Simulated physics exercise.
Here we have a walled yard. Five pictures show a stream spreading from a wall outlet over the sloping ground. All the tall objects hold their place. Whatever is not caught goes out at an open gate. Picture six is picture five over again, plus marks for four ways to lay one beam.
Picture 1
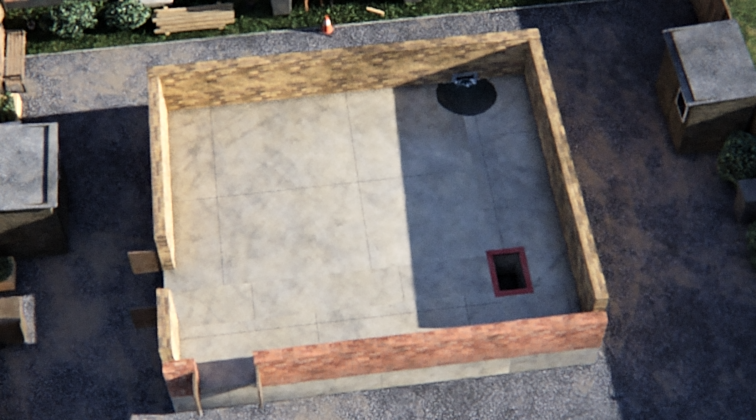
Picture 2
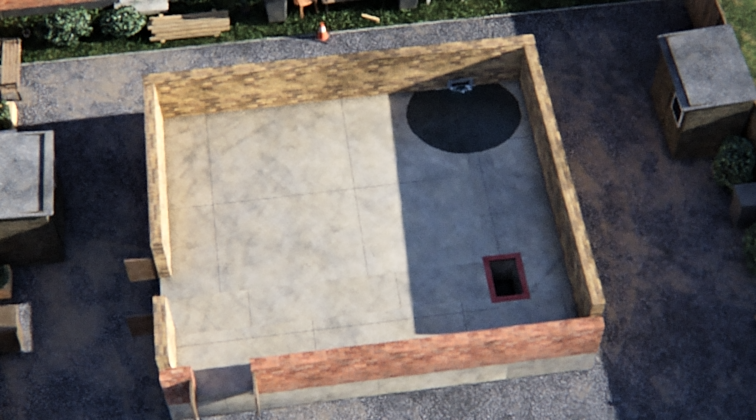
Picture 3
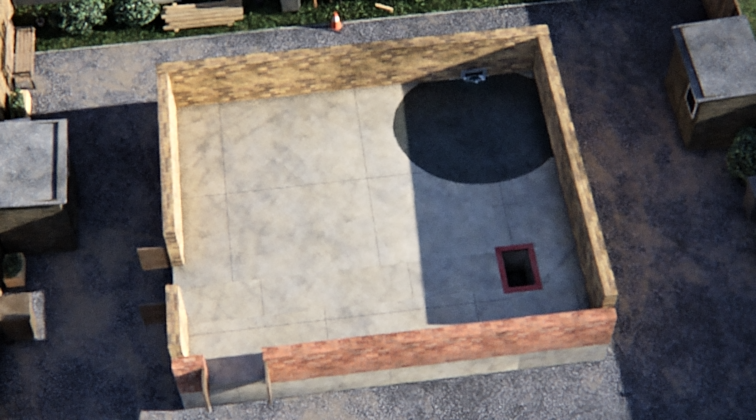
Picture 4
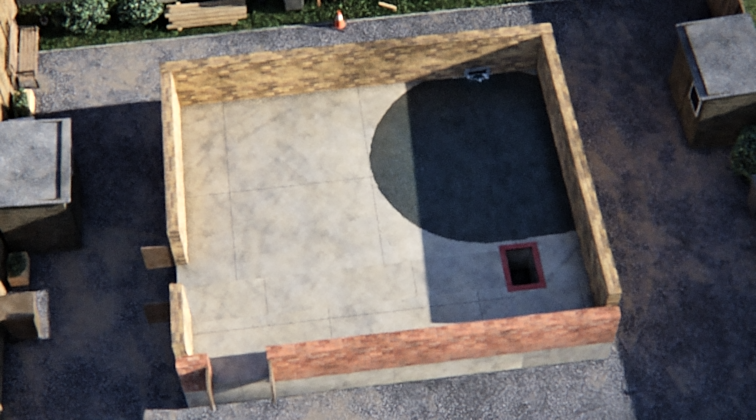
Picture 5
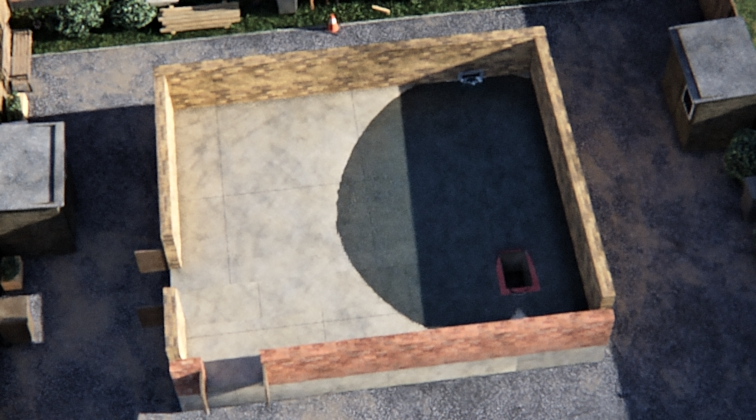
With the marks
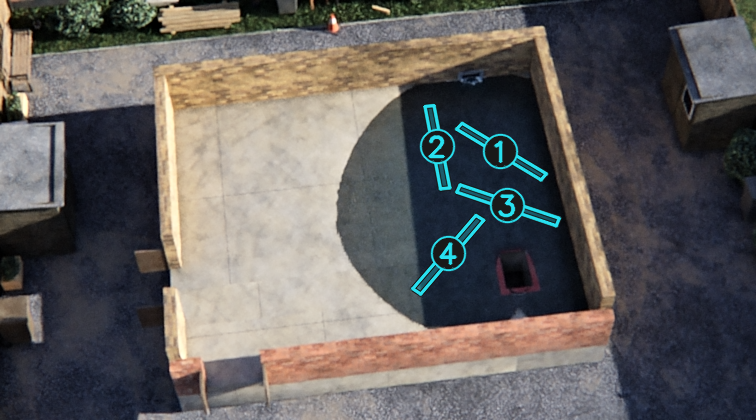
A walled yard with a pale paved floor is seen from high above, its right side in shadow. Tan brick walls line the back and sides, a redder wall runs along the front with a gap at its left, and a red-framed drain sits at lower right. From a small outfall at the back wall, a dark wet patch spreads forward and leftward until it surrounds the drain, while the camera shifts slightly.
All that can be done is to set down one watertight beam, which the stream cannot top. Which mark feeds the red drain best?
Use spot 2.
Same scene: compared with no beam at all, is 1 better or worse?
Worse.
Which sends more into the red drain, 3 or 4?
That would be 4.
On the marked copy, 1 from (459, 126) to (543, 176); 2 from (445, 188) to (429, 106); 3 from (458, 188) to (557, 222); 4 from (416, 291) to (479, 217).
If 1 is chosen, about 32 % of the stream goes into the red drain, about 57 % out by the gates.
If 2 is chosen, about 47 % of the stream goes into the red drain, about 48 % out by the gates.
If 3 is chosen, about 26 % of the stream goes into the red drain, about 67 % out by the gates.
If 4 is chosen, about 37 % of the stream goes into the red drain, about 58 % out by the gates.
